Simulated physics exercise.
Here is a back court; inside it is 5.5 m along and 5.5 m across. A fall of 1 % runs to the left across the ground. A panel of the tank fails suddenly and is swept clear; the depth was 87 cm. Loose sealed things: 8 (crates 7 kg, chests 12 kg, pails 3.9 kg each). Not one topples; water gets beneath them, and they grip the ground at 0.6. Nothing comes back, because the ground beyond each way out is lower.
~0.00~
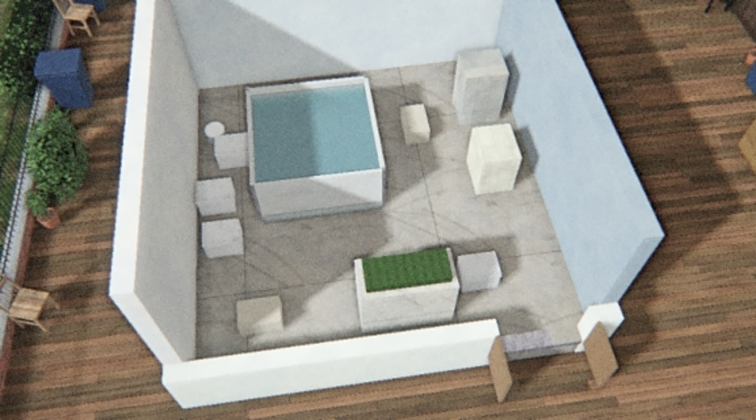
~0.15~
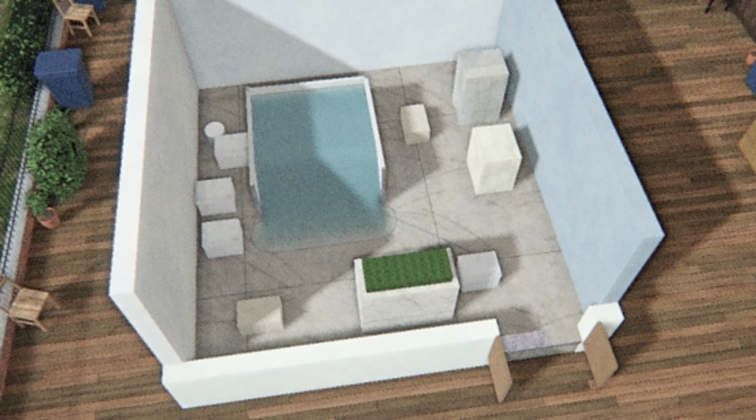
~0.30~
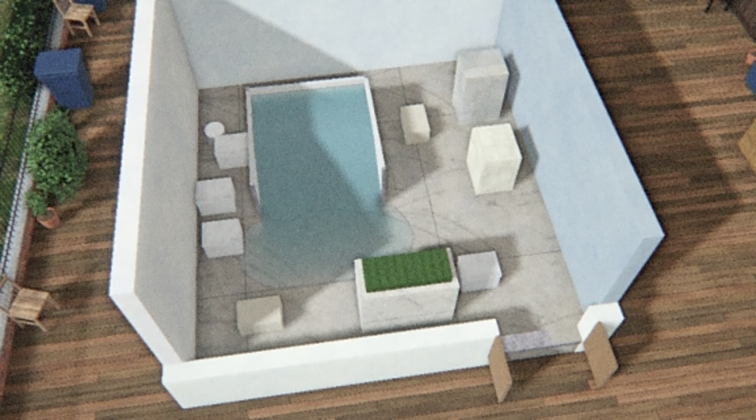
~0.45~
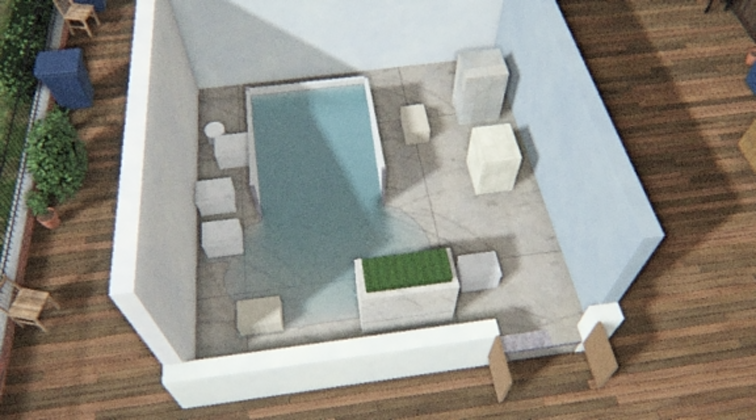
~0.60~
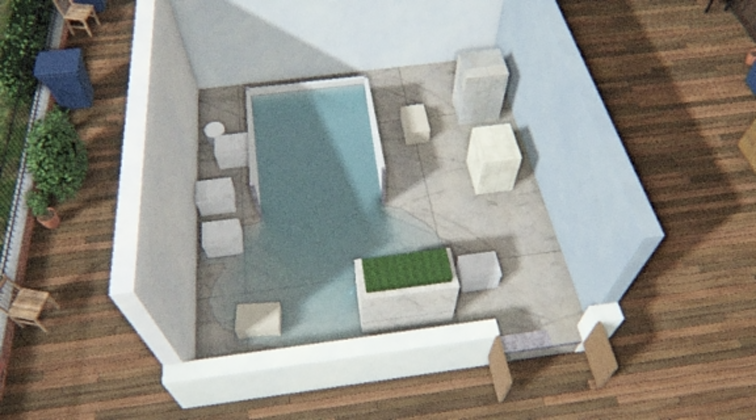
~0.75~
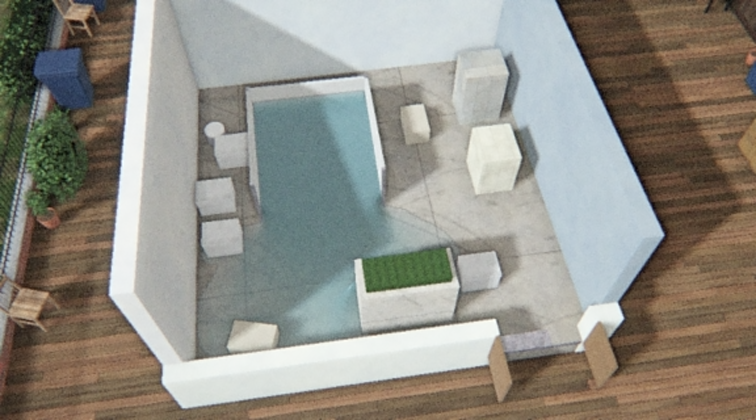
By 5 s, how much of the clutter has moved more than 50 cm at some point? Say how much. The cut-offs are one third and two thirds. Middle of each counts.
The share is at least two thirds.
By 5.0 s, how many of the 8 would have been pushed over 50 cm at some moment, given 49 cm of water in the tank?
In that case the number is 6.
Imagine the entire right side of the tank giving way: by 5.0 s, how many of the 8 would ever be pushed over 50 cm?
Then the count would be 4.
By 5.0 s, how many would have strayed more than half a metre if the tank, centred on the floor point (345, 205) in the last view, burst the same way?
That gives 8 of them.
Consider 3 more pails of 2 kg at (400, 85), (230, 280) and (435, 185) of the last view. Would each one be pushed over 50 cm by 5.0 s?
The first comes out within the limit, the second beyond the limit, the third beyond the limit.
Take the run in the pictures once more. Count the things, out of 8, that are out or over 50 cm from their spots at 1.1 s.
Result: 1.
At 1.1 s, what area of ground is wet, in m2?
I'd put it close to 12 m2.
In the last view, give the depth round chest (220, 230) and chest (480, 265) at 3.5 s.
I'd estimate 15 cm for the first and 18 cm for the second.
After 1.1 s 1 of 8 are over 50 cm from their spots; 1 afloat.
After 2.2 s 2 of 8 are over 50 cm from their spots; 2 afloat.
After 3.5 s 6 of 8 are over 50 cm from their spots; 6 afloat.
After 5.0 s 7 of 8 are over 50 cm from their spots, and 7 have been at some point; 8 afloat.
